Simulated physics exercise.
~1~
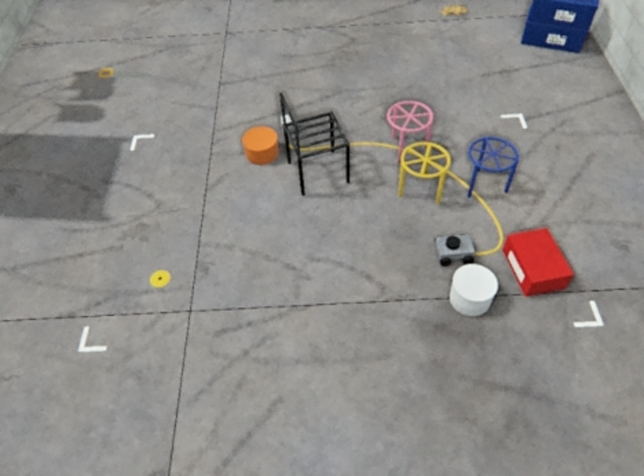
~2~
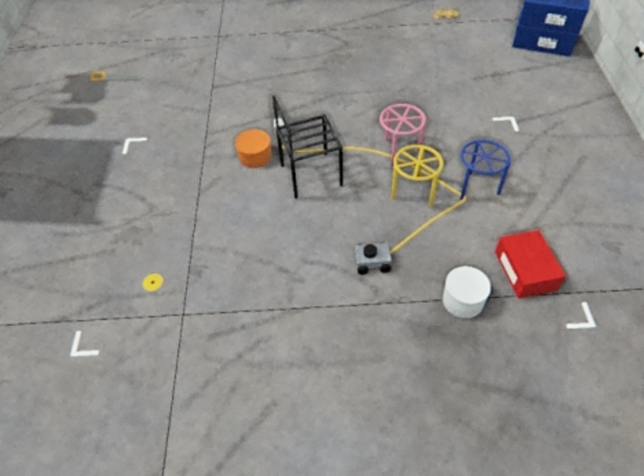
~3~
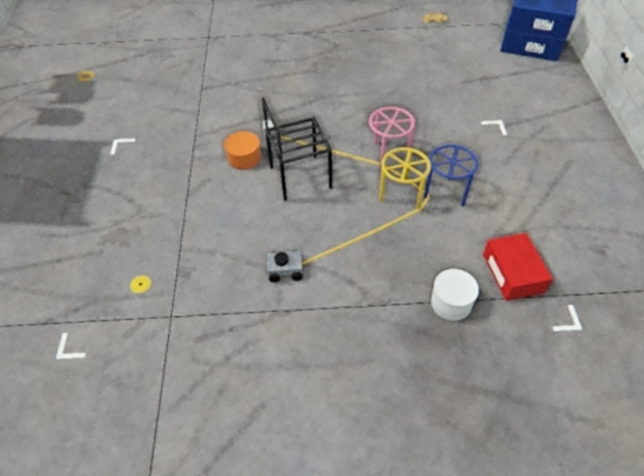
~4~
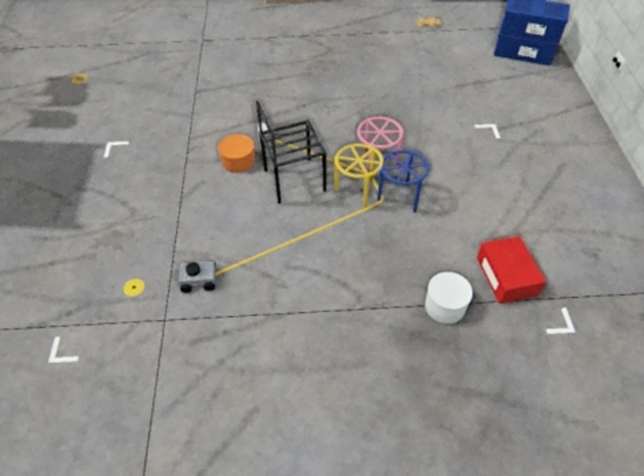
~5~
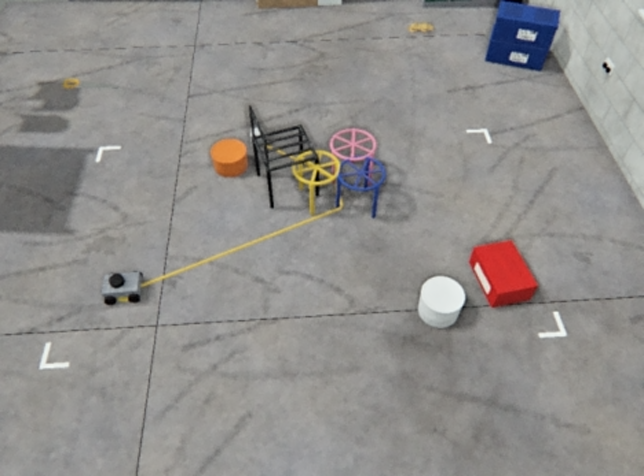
On a gray concrete workshop floor marked with white tape corners, a small cart trails a yellow lead that runs past a black chair, three colored stools, two buckets and a red carton. The cart rolls left from beside the white bucket, and the slack lead straightens behind it. As the cart keeps going, the tightening lead drags the blue stool left, then the yellow stool, and then shifts the pink one. By the end, the cart sits at far left, the lead stretched taut to the stools, now bunched beside the unmoved chair.
